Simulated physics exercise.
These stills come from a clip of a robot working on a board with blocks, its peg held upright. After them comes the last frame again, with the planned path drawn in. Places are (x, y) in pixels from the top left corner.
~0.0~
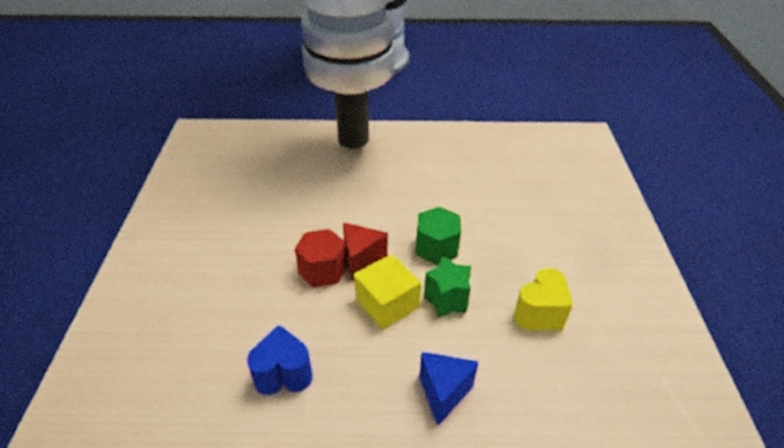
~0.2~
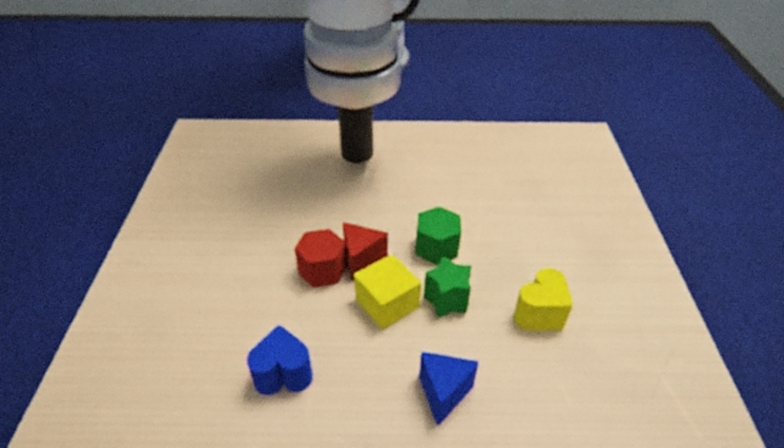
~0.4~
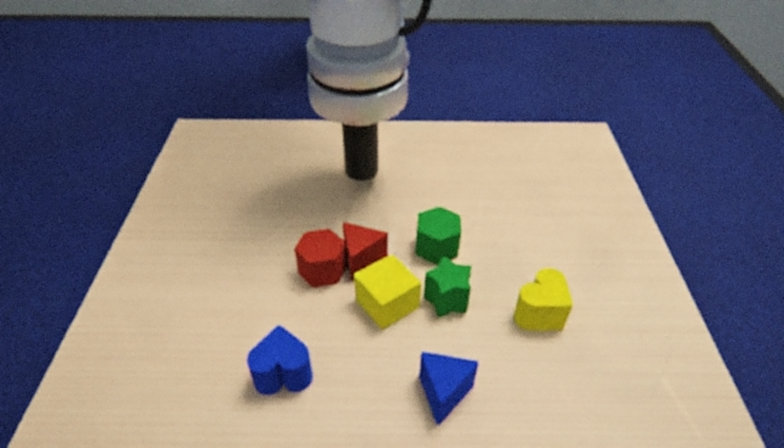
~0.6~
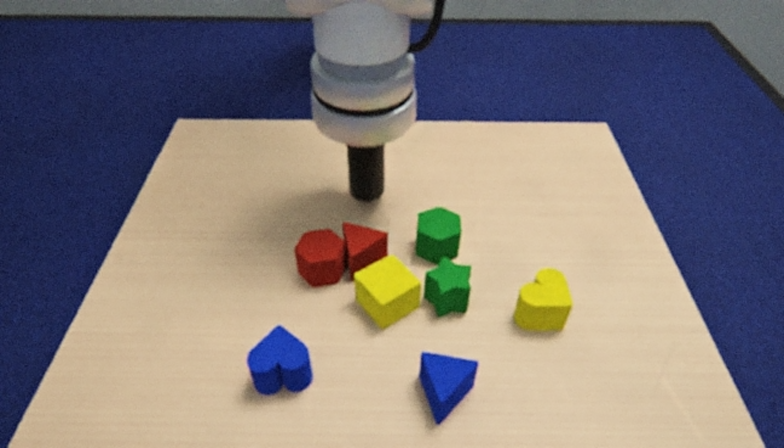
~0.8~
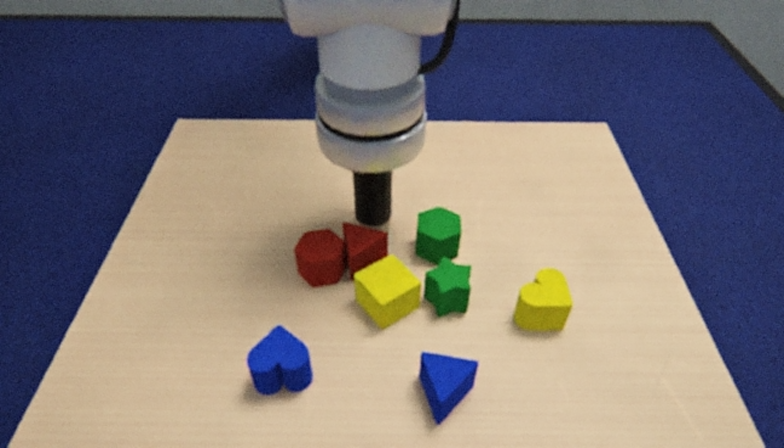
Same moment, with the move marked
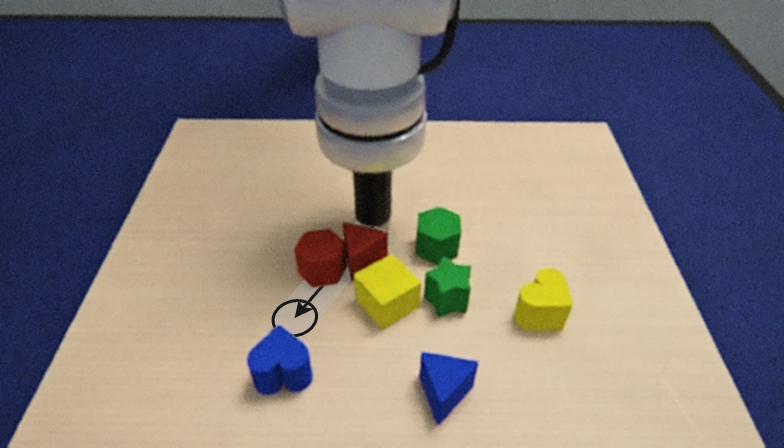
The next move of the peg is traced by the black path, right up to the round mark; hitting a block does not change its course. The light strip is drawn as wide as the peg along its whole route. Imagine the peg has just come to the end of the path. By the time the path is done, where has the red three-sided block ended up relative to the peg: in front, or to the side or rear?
Final position: To the side or behind.
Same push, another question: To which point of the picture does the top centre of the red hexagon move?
I'd place it at (247, 284), taking the centre of its top.
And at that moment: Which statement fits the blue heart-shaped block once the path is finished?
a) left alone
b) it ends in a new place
My pick is a.
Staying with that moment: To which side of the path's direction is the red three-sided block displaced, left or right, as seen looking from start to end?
Leftward.
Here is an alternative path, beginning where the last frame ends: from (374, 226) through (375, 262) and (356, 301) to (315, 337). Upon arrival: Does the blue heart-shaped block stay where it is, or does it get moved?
At the end of the path, the blue heart-shaped block has moved off its old spot.
Drawn move, from (374, 226) directly to (295, 318).
The first path, step by step. One third of the way, peg at (349, 242); red hexagon at (311, 251), turned 25° clockwise; red three-sided block at (356, 255), turned 15° anticlockwise.
Two thirds of the way, peg at (322, 273); red hexagon at (276, 272), turned 70° clockwise; red three-sided block at (339, 283), turned 55° anticlockwise; yellow square piece at (390, 284), turned 25° anticlockwise.
At the end, peg at (293, 306); blue heart-shaped block still; red hexagon at (247, 284), turned 120° clockwise; red three-sided block at (337, 293), turned 75° anticlockwise; yellow square piece at (390, 284), turned 25° anticlockwise.
